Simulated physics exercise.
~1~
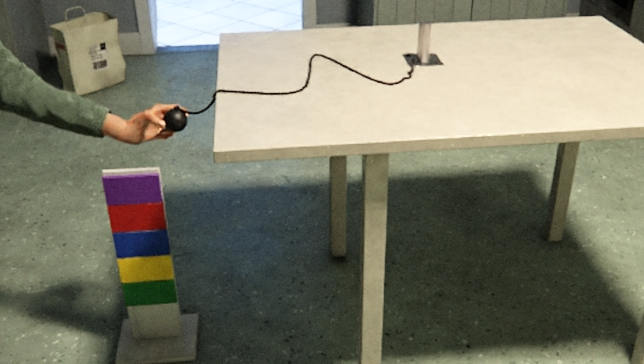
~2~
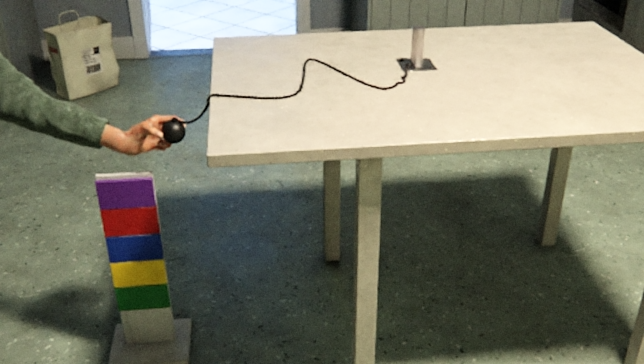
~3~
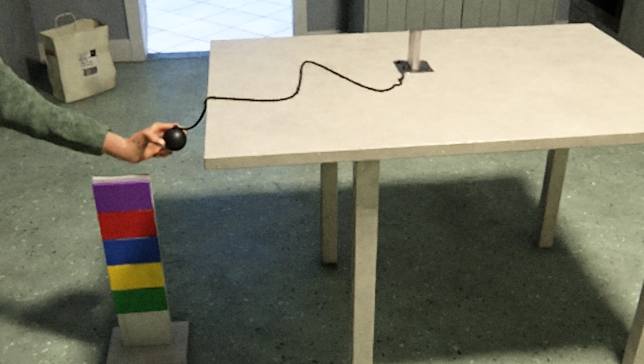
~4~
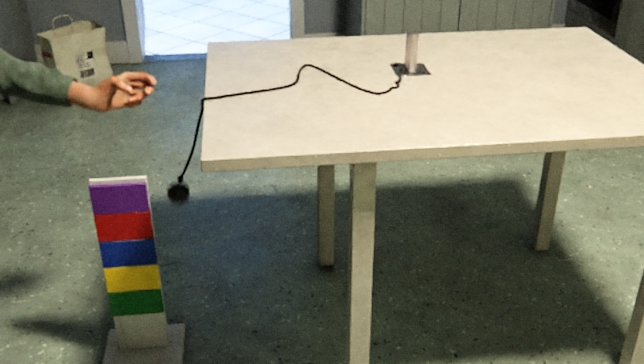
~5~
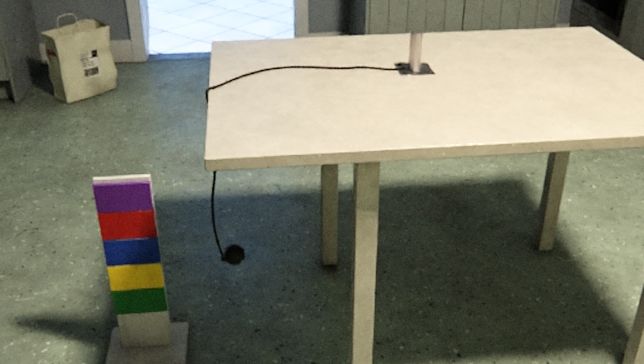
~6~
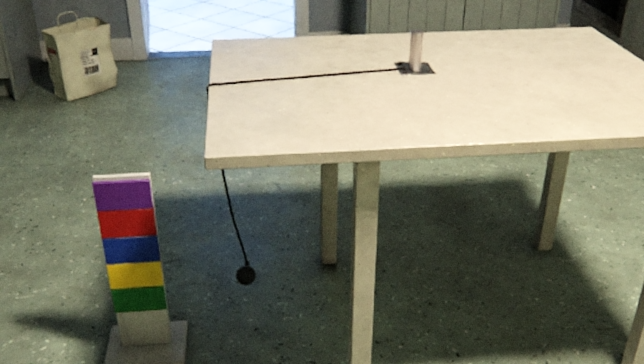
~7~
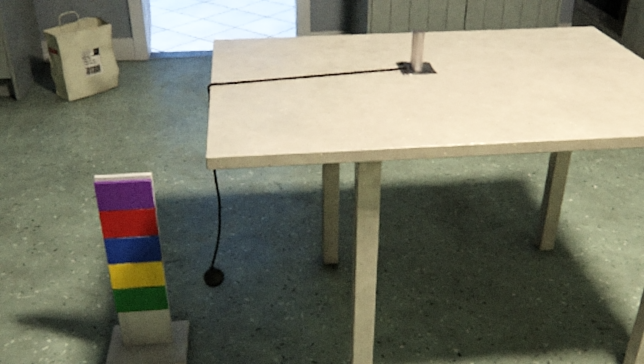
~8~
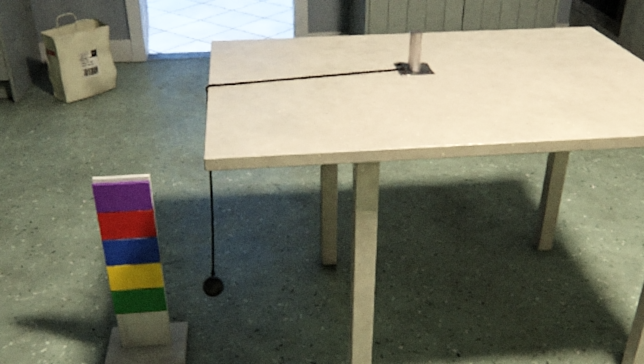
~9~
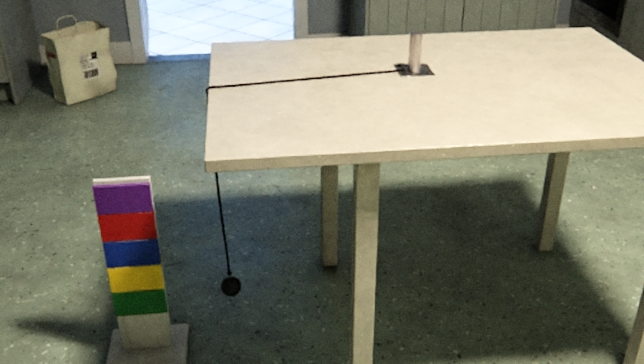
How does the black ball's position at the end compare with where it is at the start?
At the start the black ball is held in a hand beside the left end of the table, above the coloured bands. At the end it hangs on the cord well below the tabletop and a little further right, level with the green band.
